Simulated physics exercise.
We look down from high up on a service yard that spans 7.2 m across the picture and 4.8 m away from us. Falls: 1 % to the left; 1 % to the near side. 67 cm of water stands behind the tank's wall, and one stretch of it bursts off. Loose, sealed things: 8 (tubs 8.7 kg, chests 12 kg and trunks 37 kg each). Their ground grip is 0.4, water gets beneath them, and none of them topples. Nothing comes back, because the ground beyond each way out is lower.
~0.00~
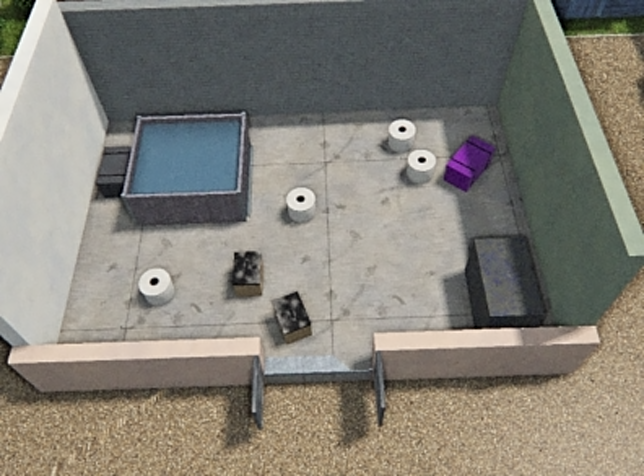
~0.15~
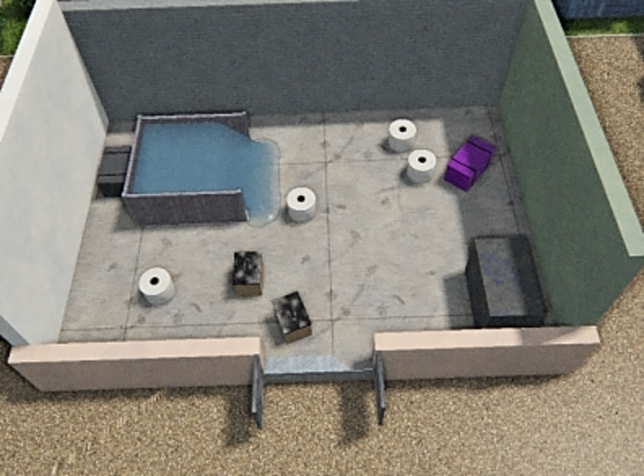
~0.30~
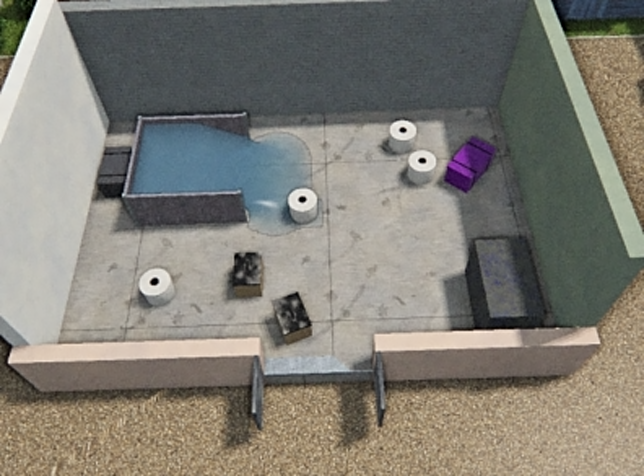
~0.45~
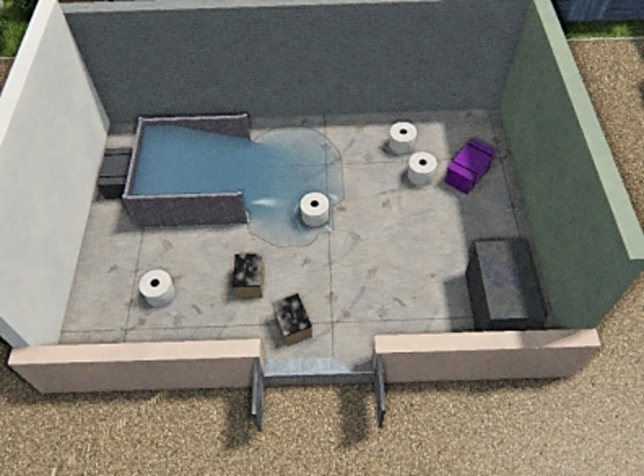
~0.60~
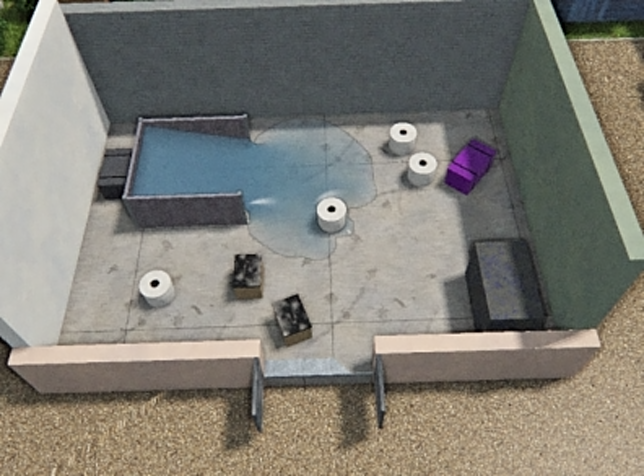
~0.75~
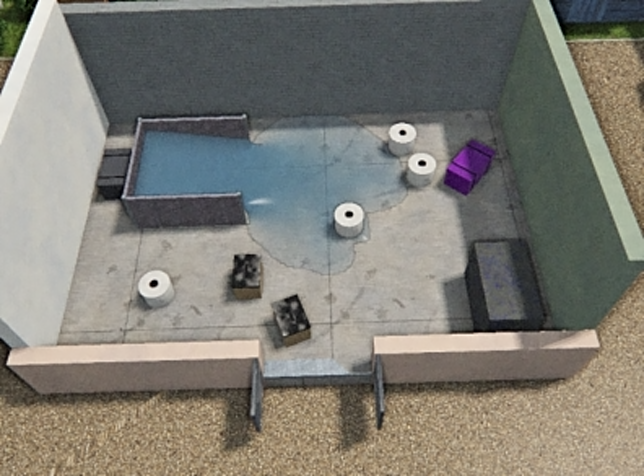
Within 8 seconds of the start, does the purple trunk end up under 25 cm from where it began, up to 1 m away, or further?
The way I see it, it gets displaced a long stretch.
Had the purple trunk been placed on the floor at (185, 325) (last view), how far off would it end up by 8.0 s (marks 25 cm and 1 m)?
I'd say it drifts a short distance.
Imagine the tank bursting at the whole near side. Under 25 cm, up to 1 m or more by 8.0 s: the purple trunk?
The purple trunk simply stays where it is.
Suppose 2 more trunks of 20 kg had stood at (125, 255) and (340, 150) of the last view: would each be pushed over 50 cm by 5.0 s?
One by one: Within it, then beyond it.
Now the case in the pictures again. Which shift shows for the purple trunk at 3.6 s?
I'd put it at around 80 cm.
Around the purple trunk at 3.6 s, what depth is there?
The depth there is around 17 cm.
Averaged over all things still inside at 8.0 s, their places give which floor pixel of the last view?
Close to (255, 274).
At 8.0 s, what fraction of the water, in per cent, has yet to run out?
88 % or so.
After 1.6 s the purple trunk is near (489, 162), 0.3 m from its start, aground; 0 of 8 are out; 1 afloat.
After 3.6 s the purple trunk is near (481, 193), 0.8 m from its start, afloat; 0 of 8 are out; 4 afloat.
After 5.6 s the purple trunk is near (390, 264), 2.4 m from its start, aground; 0 of 8 are out; 3 afloat.
After 8.0 s the purple trunk is near (305, 302), 3.7 m from its start, aground; 0 of 8 are out; 4 afloat.
